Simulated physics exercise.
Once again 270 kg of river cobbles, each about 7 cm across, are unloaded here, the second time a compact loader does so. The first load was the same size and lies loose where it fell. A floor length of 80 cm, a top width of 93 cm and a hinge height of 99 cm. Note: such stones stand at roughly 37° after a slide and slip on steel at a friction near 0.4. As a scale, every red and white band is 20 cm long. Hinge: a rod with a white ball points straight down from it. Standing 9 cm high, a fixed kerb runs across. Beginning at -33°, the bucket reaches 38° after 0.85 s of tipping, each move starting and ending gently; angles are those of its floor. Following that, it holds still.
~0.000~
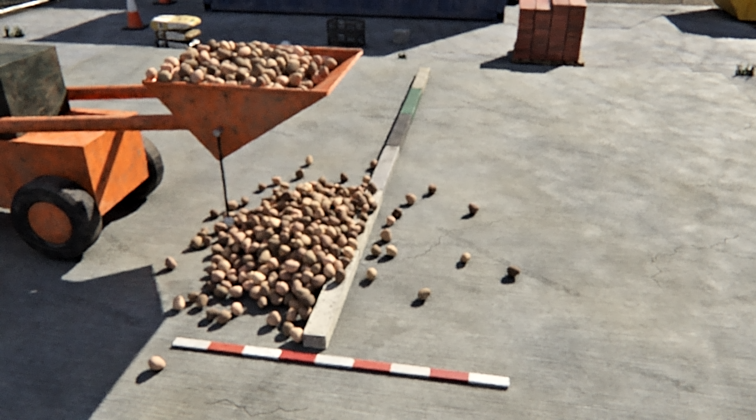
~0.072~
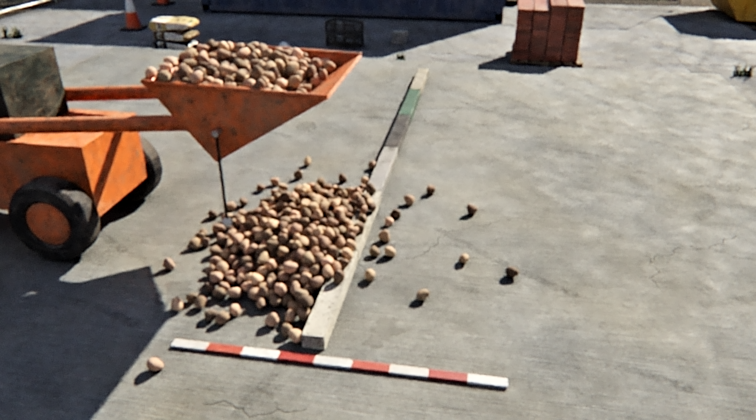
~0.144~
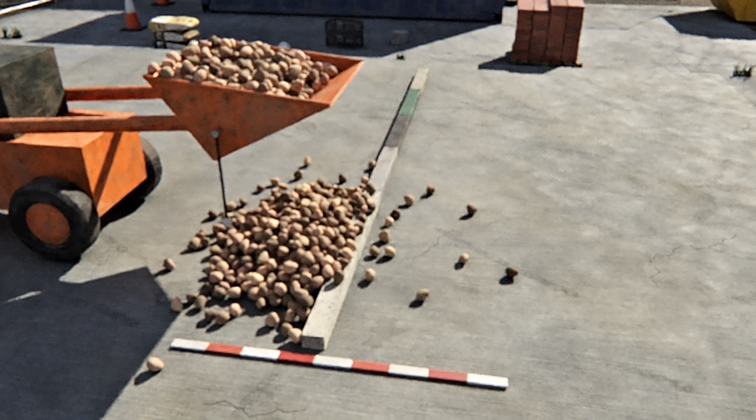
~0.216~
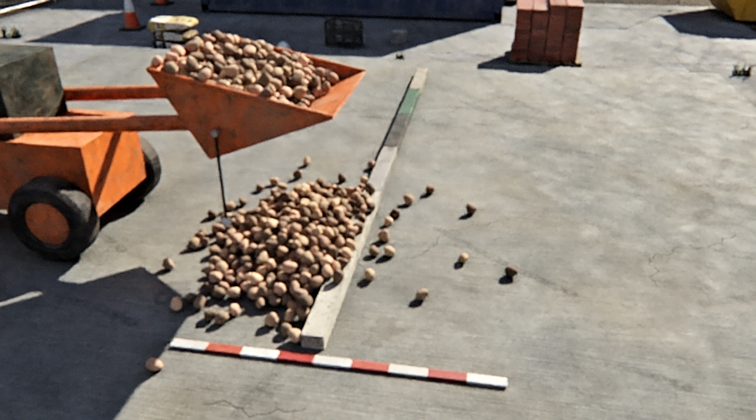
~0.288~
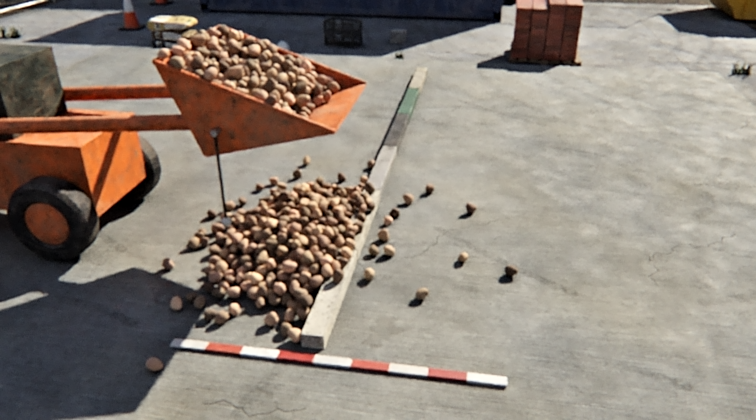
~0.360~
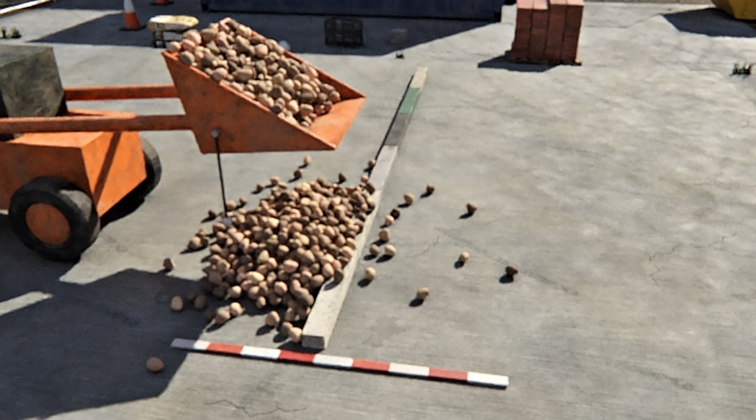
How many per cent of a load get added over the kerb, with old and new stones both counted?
85 %.
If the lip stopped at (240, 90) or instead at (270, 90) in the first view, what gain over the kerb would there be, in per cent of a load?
The first would add some 15 per cent and the second some 35 per cent.
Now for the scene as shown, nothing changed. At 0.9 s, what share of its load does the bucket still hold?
Roughly 70 per cent is still inside.
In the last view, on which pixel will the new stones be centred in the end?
Near (404, 244).
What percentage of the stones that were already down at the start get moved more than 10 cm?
Some 5 percent, give or take.
After 0.6 s the floor is at 27°; in per cent of one load, 100 in the bucket, 98 on this side of the kerb, 2 over the kerb; the foremost stones are at (436, 231).
After 0.9 s the floor is at 38°; in per cent of one load, 70 in the bucket, 124 on this side of the kerb, 6 over the kerb; the foremost stones are at (436, 231).
After 1.3 s the floor is at 38°; in per cent of one load, 17 in the bucket, 126 on this side of the kerb, 57 over the kerb; the foremost stones are at (477, 250).
After 3.7 s the floor is at 38°; in per cent of one load, 0 in the bucket, 113 on this side of the kerb, 88 over the kerb; the foremost stones are at (612, 273). Net gain over the kerb, 85.
